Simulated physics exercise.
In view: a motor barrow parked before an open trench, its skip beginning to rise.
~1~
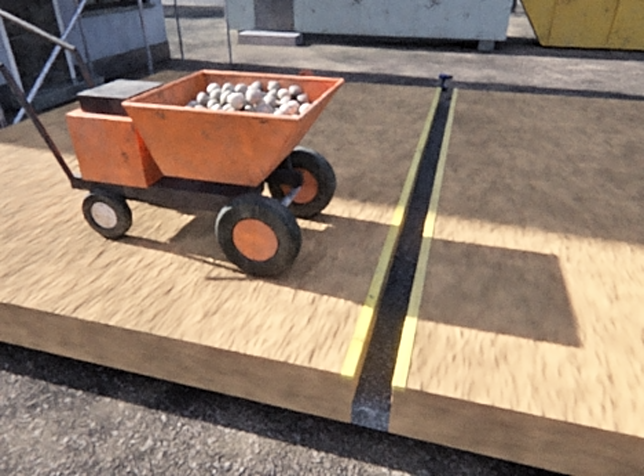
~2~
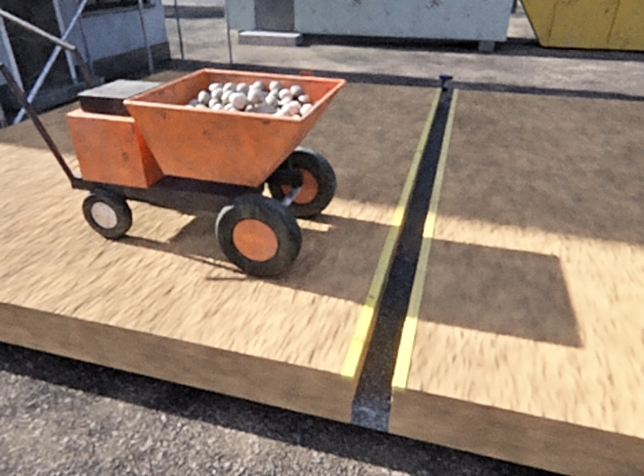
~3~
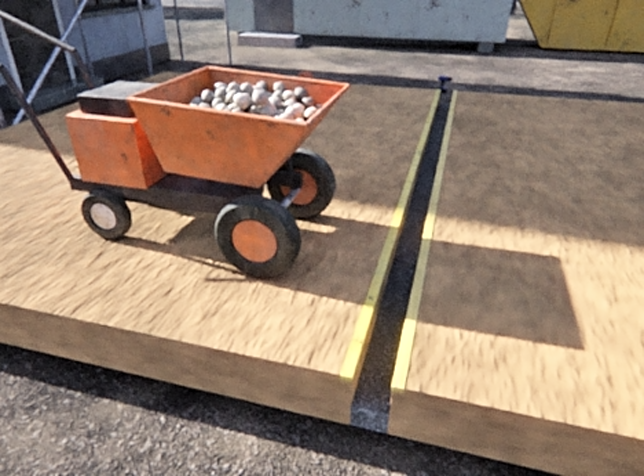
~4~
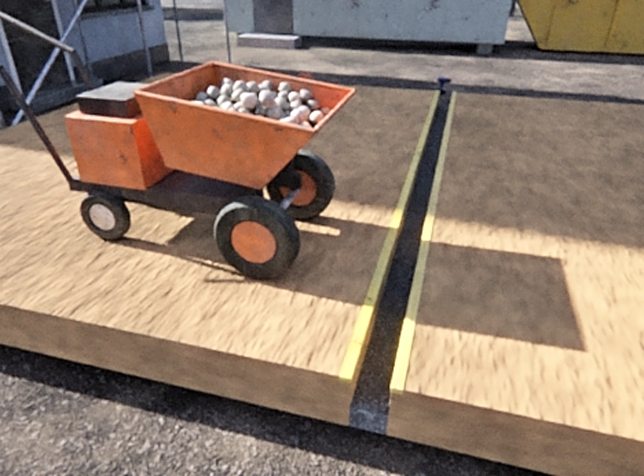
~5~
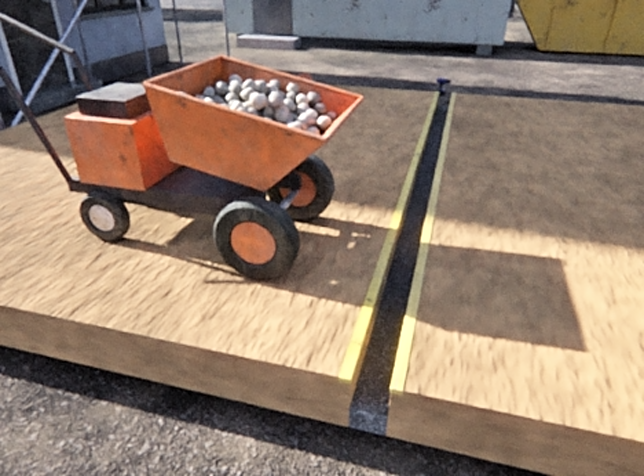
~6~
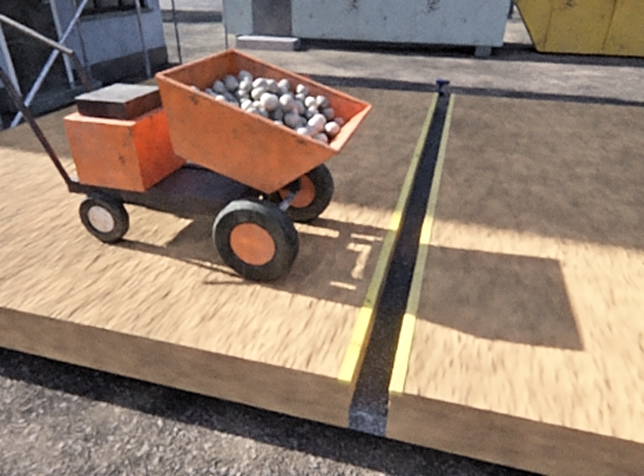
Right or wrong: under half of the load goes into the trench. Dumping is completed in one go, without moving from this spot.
Right.
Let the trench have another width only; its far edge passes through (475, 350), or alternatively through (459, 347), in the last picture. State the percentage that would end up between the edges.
Lab note: Try one 90 per cent, try two 80 per cent.
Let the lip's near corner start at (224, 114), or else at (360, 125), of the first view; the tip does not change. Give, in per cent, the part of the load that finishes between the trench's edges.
About 30 per cent for the first spot and about 0 per cent for the second.
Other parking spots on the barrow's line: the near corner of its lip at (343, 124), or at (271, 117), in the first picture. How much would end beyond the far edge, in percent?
It comes out near 60 in a hundred for the first and near 30 in a hundred for the second.
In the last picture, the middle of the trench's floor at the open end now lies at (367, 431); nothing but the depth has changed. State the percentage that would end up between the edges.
Some 40 per cent.
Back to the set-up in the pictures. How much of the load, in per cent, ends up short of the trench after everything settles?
I'd say around 0 per cent of the load.
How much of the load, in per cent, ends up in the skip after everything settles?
Roughly 25 per cent.
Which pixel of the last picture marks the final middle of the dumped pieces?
About pixel (429, 262).
Soon after the last picture, skip tipped steeply; all in the skip.
A little later, skip tipped right over; most in the skip; a small part in or heaped over the trench; a small part beyond it; a stray few falling.
Later still, skip tipped right over; about a third in the skip; about a quarter in or heaped over the trench; about half beyond it.
At rest, skip tipped right over; about a quarter in the skip; about a third in or heaped over the trench; about half beyond it.
